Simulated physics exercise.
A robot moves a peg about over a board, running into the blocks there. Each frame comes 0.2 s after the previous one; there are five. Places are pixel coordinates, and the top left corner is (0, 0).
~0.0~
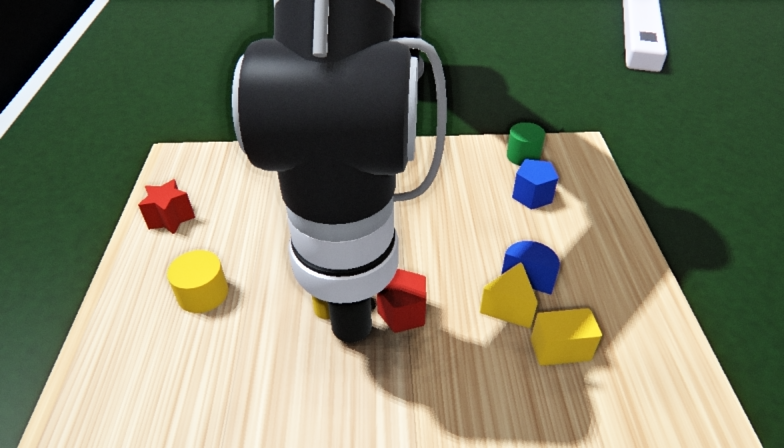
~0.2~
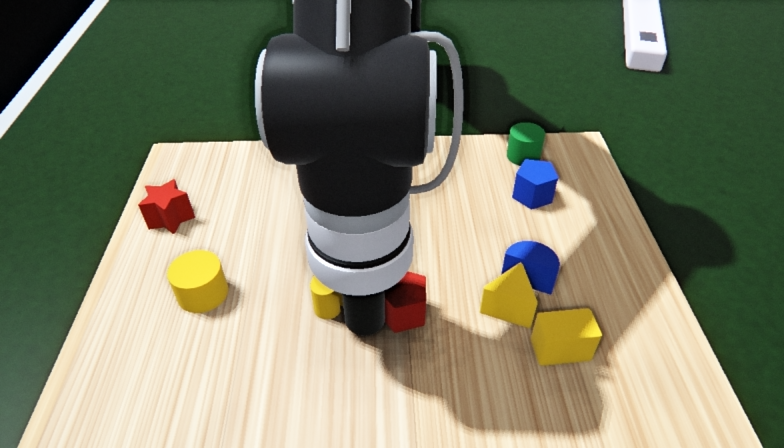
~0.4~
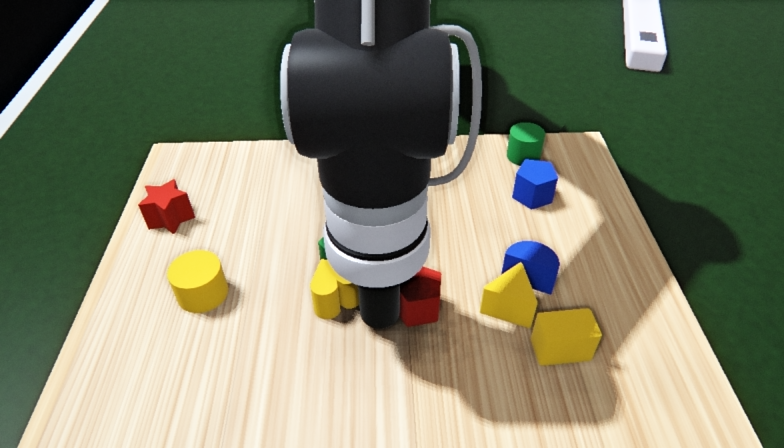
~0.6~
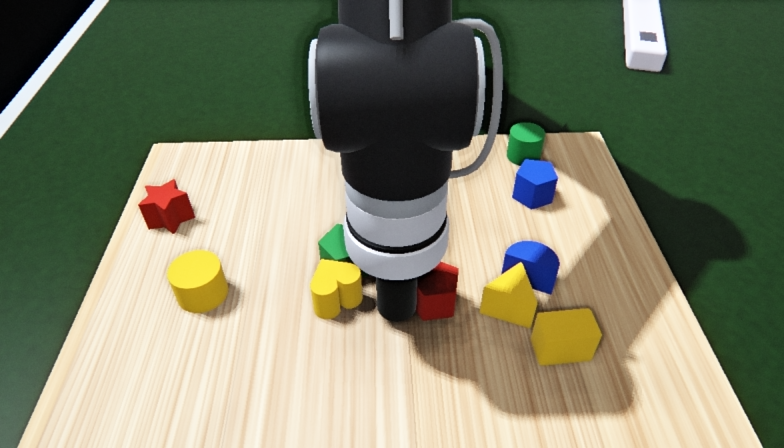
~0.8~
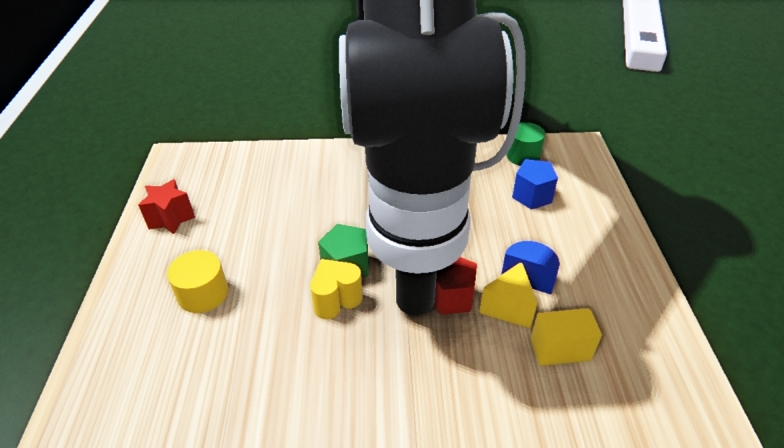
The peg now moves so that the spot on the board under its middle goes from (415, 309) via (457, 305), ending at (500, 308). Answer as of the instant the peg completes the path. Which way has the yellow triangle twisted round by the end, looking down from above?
It goes anticlockwise.
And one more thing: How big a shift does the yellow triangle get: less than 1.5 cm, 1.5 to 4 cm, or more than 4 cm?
The yellow triangle moves 1.5-4 cm.
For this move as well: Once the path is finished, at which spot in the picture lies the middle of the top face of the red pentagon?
At roughly (506, 252).
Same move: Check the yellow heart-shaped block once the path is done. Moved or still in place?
It keeps its position.
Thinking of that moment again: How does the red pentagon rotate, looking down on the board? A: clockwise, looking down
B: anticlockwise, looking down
B: Anticlockwise, looking down.
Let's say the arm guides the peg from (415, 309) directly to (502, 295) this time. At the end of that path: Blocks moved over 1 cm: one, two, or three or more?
Three or more blocks.
What follows on the original path. Halfway along, peg (458, 296); red pentagon (491, 260), turned 25° anticlockwise; yellow triangle (519, 285).
At the end, peg (502, 300); yellow heart-shaped block still; red pentagon (506, 252), turned 50° anticlockwise; yellow triangle (543, 288), turned 30° anticlockwise; blue half-round block (542, 247), turned 35° clockwise; yellow oblong block still.
